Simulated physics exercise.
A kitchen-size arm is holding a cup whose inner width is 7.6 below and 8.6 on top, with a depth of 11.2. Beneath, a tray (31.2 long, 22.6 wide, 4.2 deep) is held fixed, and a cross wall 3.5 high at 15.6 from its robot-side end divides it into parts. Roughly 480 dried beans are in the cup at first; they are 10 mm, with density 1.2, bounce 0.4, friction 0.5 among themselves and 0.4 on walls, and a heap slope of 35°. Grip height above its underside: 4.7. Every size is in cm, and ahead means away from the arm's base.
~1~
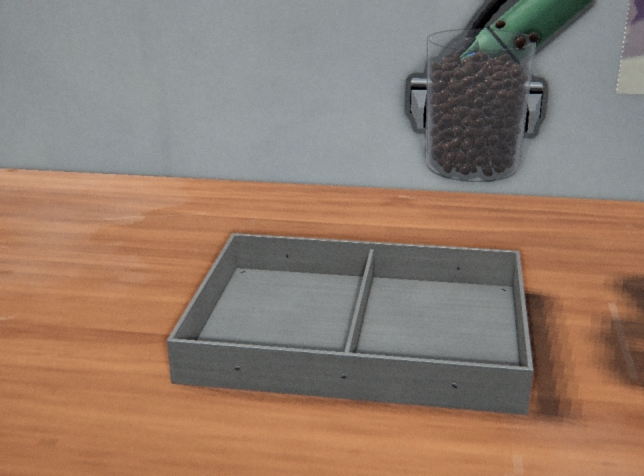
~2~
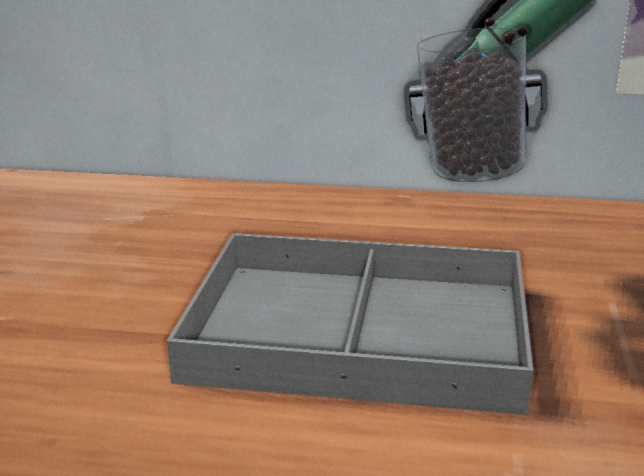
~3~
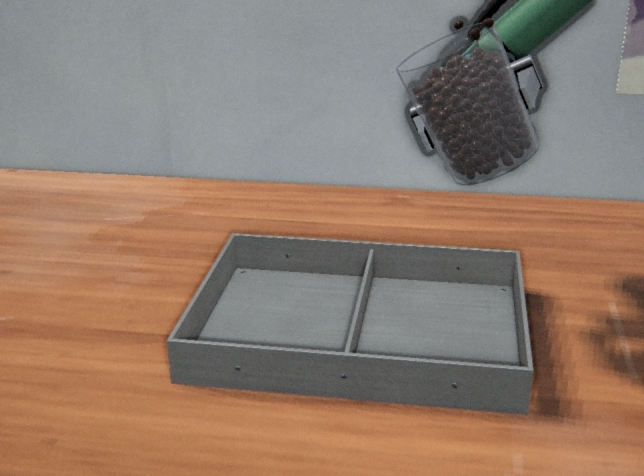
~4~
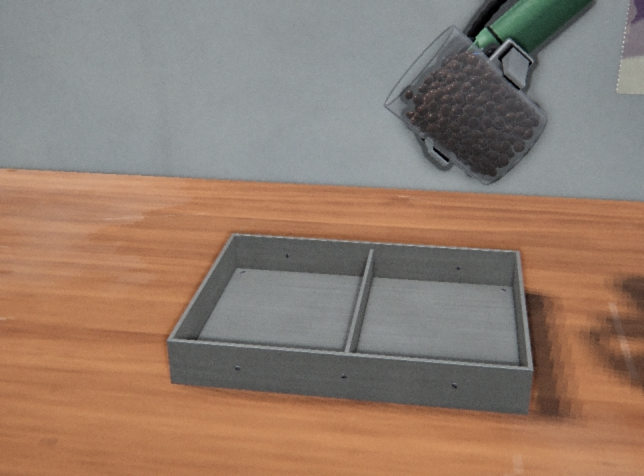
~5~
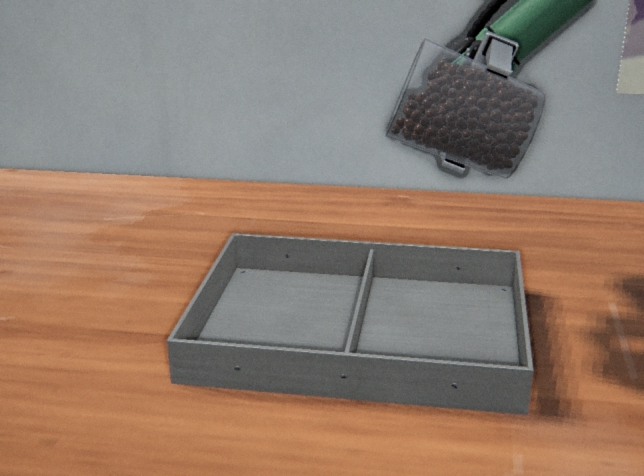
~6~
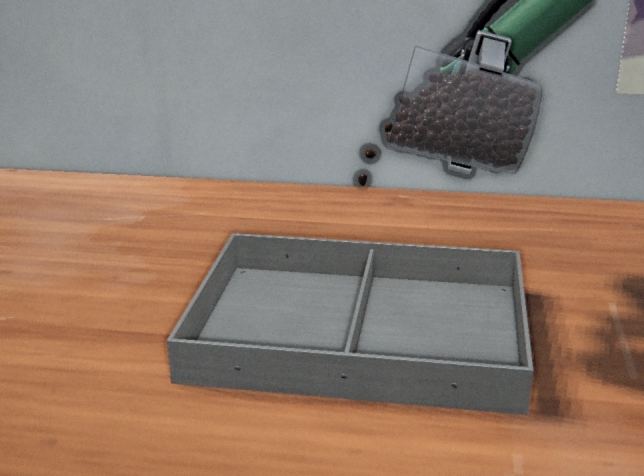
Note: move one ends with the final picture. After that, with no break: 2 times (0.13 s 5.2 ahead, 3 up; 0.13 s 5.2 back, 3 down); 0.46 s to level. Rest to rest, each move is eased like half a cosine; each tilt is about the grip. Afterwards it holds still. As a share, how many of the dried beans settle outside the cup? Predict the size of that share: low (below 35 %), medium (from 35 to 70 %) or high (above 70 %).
Predicted share: High.
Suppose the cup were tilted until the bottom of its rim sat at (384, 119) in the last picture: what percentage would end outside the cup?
60 %.
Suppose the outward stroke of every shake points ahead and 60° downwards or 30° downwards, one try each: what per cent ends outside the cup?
Some 15 and 40 per cent.
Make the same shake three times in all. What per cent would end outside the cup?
Then roughly 90 percent.
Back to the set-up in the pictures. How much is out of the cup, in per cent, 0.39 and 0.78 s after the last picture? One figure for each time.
In turn: 70, 85.
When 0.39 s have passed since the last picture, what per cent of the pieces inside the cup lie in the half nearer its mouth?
45 %.
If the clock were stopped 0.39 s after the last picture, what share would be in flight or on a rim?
About 3 per cent.
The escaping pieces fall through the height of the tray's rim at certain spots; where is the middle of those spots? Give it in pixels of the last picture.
Look at roughly (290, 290) in the last picture.
Then, 0.39 s after the last picture, tilted 77° forward, highest piece 27 above the table; 311 in the far-side part, 138 in the cup, 10 in the robot-side part, 2 on the table or floor, 14 in flight or on a rim.
Then, 0.78 s after the last picture, tilted 30° forward, highest piece 26 above the table; 384 in the far-side part, 64 in the cup, 19 in the robot-side part, 7 on the table or floor, 1 in flight or on a rim.
Then, 1.18 s after the last picture, level, highest piece 23 above the table; 385 in the far-side part, 64 in the cup, 19 in the robot-side part, 7 on the table or floor.
Then, 2.23 s after the last picture, level, highest piece 23 above the table; 385 in the far-side part, 64 in the cup, 19 in the robot-side part, 7 on the table or floor.
Final count, 385 in the far-side part, 64 in the cup, 19 in the robot-side part, 7 on the table or floor. That is 87 % outside the cup.
